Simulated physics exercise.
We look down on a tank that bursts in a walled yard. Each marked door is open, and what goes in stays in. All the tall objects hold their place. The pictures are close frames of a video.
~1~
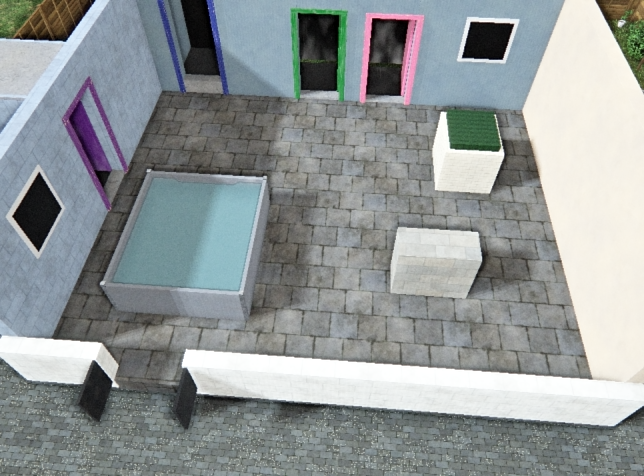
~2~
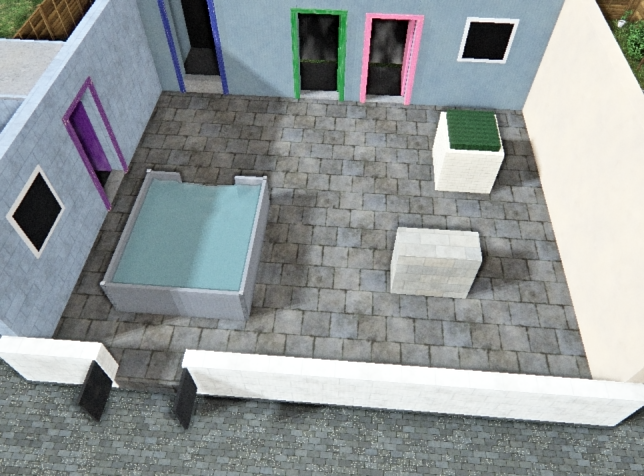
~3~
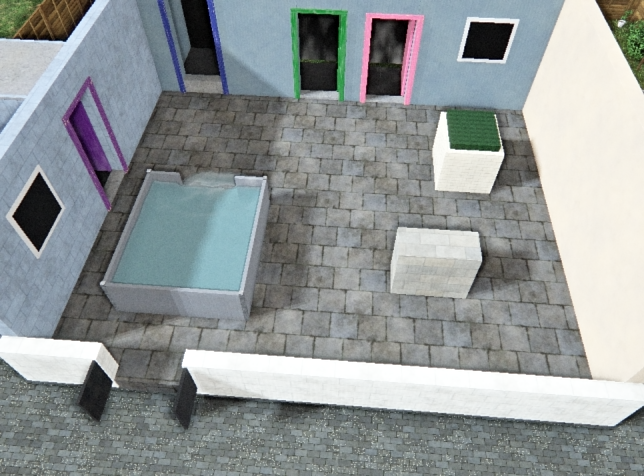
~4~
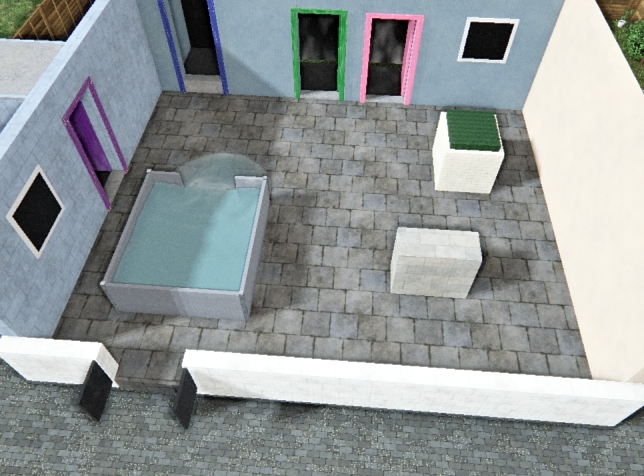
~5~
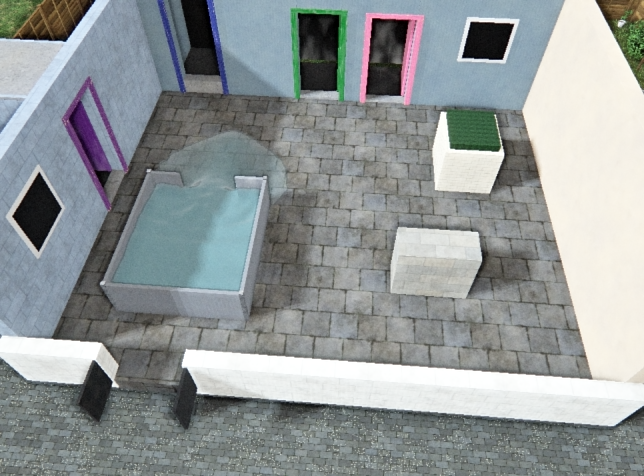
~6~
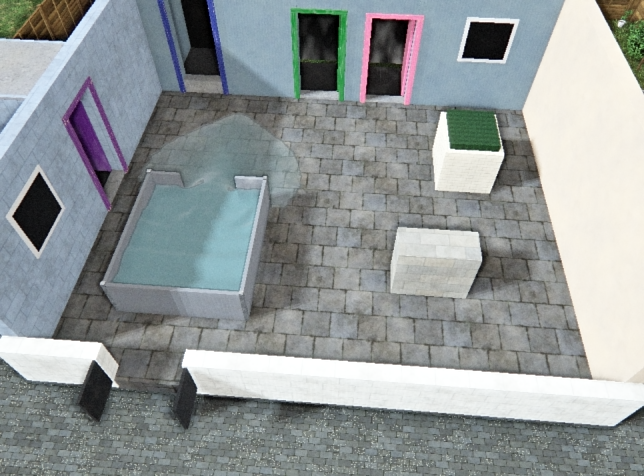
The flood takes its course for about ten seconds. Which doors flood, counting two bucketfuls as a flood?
The blue door stays under that; the pink door takes more than that; the purple door stays under that; the green door takes more than that.
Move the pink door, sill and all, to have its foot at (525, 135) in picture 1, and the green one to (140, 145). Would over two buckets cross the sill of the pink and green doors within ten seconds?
Then: Pink floods, green floods.
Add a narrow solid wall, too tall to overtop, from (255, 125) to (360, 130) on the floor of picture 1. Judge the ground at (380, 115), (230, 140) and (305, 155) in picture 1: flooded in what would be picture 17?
As listed: Clear, flooded, flooded.
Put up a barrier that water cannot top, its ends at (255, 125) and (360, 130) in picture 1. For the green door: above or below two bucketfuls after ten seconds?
One by one: Green door takes less.
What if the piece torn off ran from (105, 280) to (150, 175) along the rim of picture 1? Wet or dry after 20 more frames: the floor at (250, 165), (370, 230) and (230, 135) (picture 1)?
In turn: Dry, no water, covered.
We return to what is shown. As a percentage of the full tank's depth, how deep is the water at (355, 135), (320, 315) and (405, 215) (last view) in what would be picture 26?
In that order: 2, 0 and 0 per cent.
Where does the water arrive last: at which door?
I say the pink one.
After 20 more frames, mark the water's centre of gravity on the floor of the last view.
Close to (230, 181).
A moment on, water covers 25 % of the floor; the blue door wet at the sill, nothing in, the pink door not reached, the purple door wet at the sill, nothing in, the green door not reached.
Next, water covers 30 % of the floor; the blue door wet at the sill, nothing in, the pink door wet at the sill, nothing in, the purple door wet at the sill, nothing in, the green door over two buckets in.
Then, water covers 35 % of the floor; the blue door wet at the sill, nothing in, the pink door under two buckets in, the purple door wet at the sill, nothing in, the green door far over two buckets in.
Later, water covers 55 % of the floor; the blue door wet at the sill, nothing in, the pink door over two buckets in, the purple door wet at the sill, nothing in, the green door far over two buckets in.
In the end, water covers 85 % of the floor; the blue door wet at the sill, nothing in, the pink door over two buckets in, the purple door wet at the sill, nothing in, the green door far over two buckets in.
